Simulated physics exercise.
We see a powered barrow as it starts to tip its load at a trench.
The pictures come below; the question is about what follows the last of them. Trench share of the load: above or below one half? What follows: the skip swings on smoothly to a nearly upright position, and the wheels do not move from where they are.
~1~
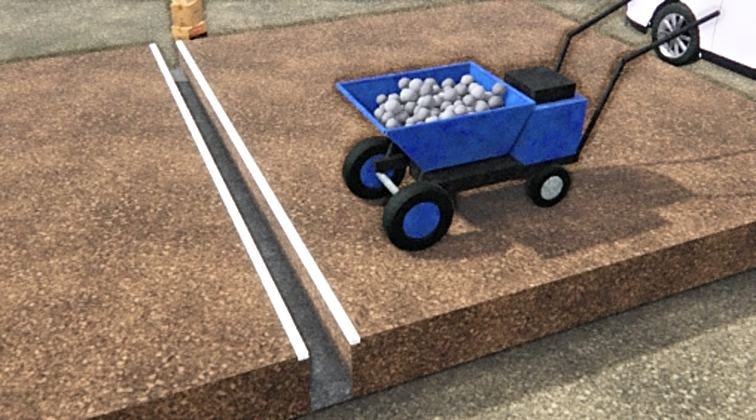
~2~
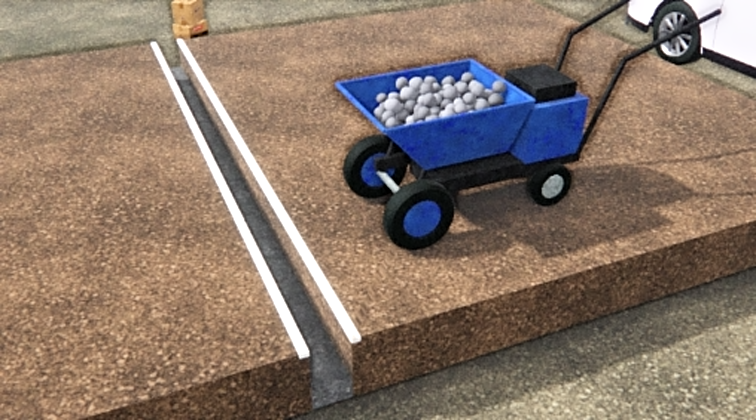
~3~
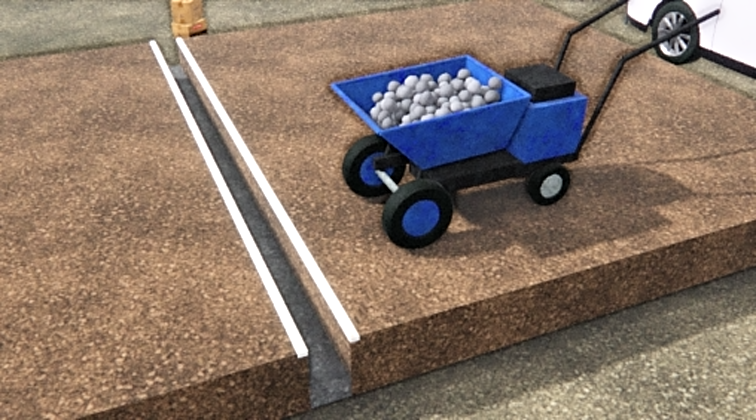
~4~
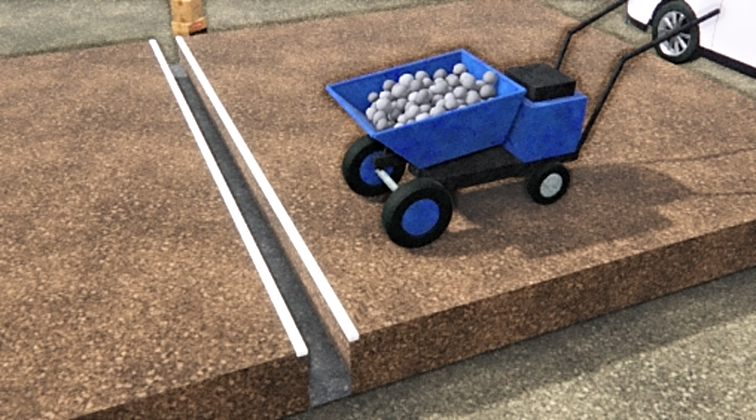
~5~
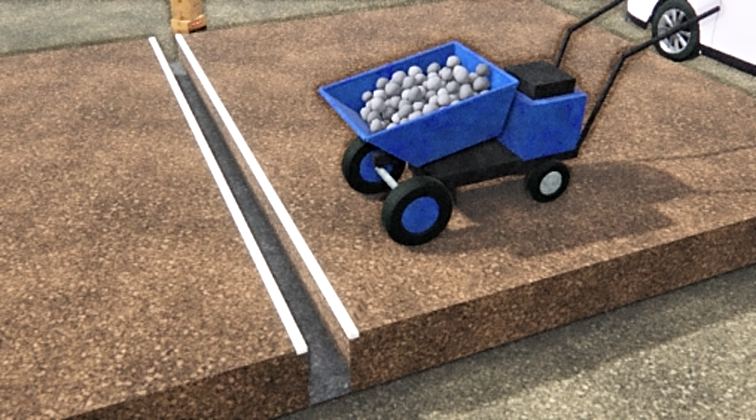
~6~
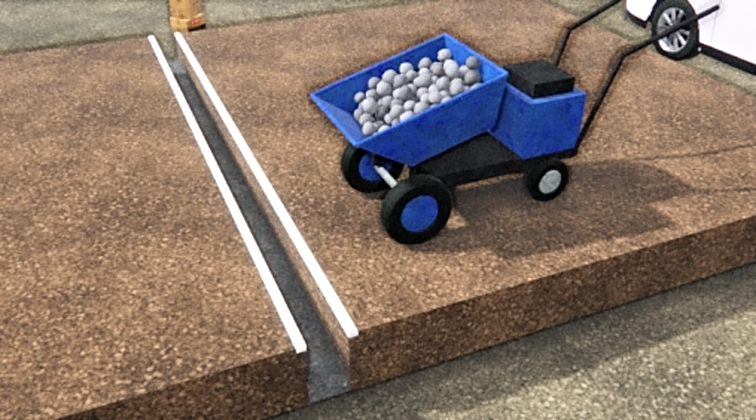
The greater part of the load will drop inside the trench.
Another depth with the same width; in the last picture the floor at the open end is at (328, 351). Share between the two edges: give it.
I'd say around 40 in a hundred.
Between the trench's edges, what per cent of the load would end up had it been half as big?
Close to 90 in a hundred.
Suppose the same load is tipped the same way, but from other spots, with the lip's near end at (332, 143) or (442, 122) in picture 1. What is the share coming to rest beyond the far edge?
Some 80 % then some 0 %.
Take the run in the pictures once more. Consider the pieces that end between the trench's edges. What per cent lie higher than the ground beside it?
Roughly 10 percent.
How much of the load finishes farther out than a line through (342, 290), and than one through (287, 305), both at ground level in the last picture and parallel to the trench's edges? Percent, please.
100 and 20 in a hundred.
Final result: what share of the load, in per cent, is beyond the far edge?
20 %.
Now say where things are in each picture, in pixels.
In the first picture, lip of the skip near (386, 132), level; top of the load near (451, 96), round cobbles; first edge of the trench near (332, 300); far edge near (283, 313), the trench under half as wide as the skip, and about as deep as wide.
In the second picture, lip of the skip near (385, 132), level; top of the load near (451, 94).
In the third picture, lip of the skip near (380, 133), tipped barely; top of the load near (447, 92).
In the fourth picture, lip of the skip near (374, 136), tipped a little; top of the load near (442, 89).
In the fifth picture, lip of the skip near (366, 139), tipped a little; top of the load near (445, 93).
In the sixth picture, lip of the skip near (357, 145), tipped clearly; top of the load near (445, 83); first edge of the trench near (330, 293); far edge near (281, 306).
Shortly afterwards, skip tipped steeply; the whole lot in the skip.
Next, skip tipped right over; near half in the skip; near a third in or heaped over the trench; a little beyond it.
Some moments later, skip tipped right over; a little in the skip; only a few short of the trench; near two thirds in or heaped over the trench; near a quarter beyond it.
In the end, skip tipped right over; a little in the skip; only a few short of the trench; the bulk in or heaped over the trench; near a quarter beyond it.
